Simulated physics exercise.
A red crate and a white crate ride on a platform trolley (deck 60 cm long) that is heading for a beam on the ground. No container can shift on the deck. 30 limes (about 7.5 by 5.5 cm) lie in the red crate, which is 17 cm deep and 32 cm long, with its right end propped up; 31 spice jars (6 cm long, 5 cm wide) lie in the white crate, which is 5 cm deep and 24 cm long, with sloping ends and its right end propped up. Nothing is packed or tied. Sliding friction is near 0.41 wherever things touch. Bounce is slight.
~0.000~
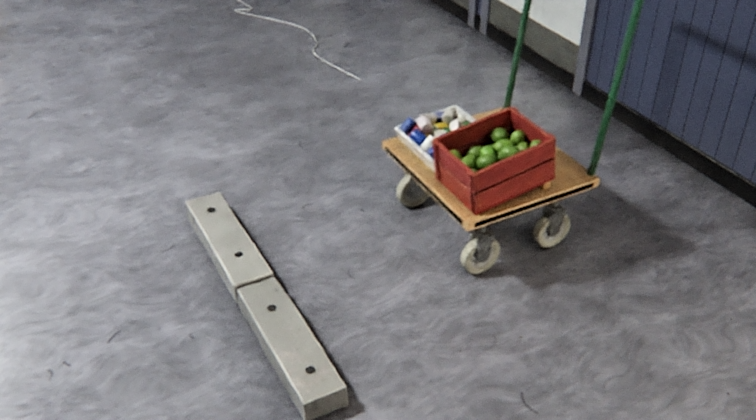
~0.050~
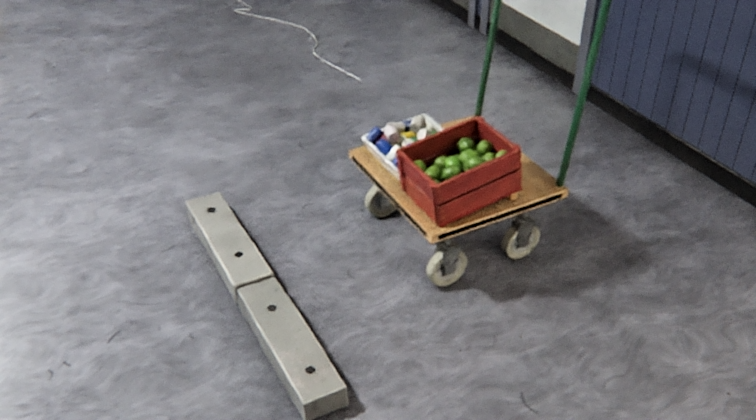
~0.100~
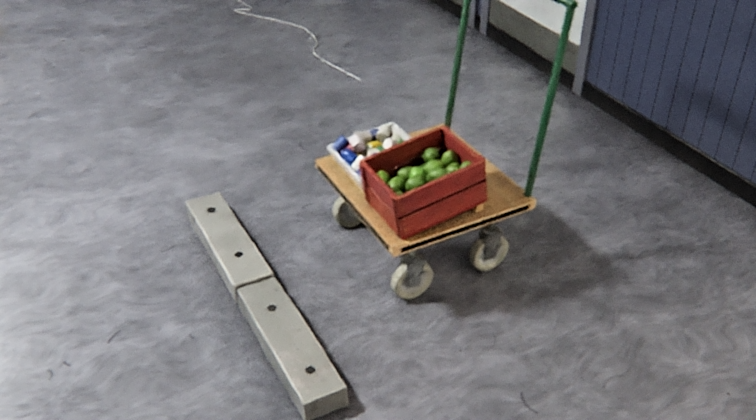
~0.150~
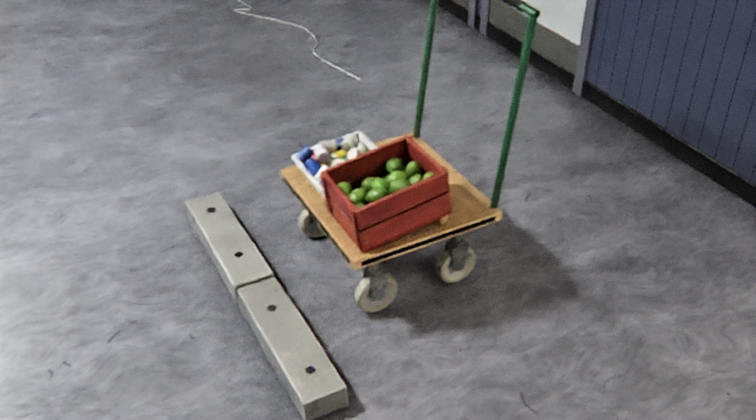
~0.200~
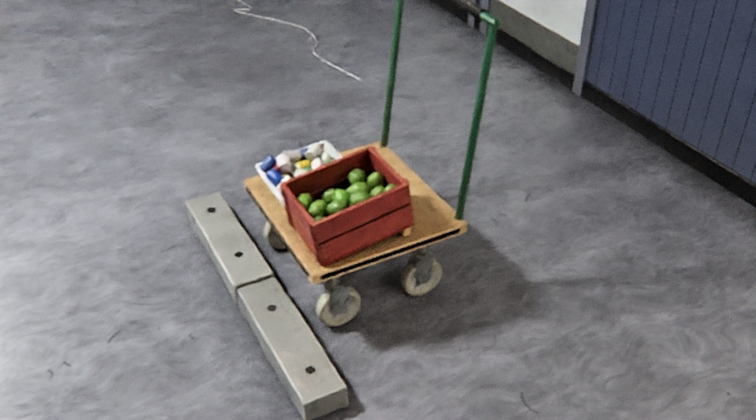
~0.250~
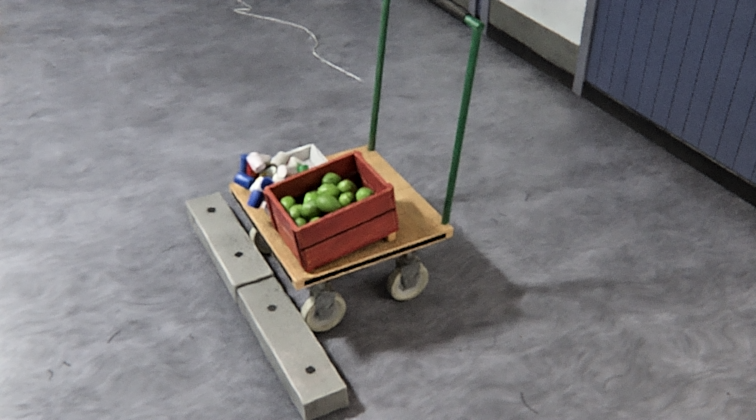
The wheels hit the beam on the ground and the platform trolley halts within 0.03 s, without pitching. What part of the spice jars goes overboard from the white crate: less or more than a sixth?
The white crate loses more than a sixth of its spice jars.
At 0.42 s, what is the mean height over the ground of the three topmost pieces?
Roughly 62 cm.
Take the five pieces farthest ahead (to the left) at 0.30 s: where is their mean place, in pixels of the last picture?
Near (227, 184).
After 0.30 s, red crate 30 in, 0 out and white crate 23 in, 8 out.
After 0.42 s, red crate 28 in, 2 out and white crate 17 in, 14 out.
After 0.65 s, red crate 28 in, 2 out and white crate 13 in, 18 out.
Outcome (at 1.16 s), red crate 28 in, 2 out and white crate 13 in, 18 out. Asked share, 18 of 31, 58 per cent.
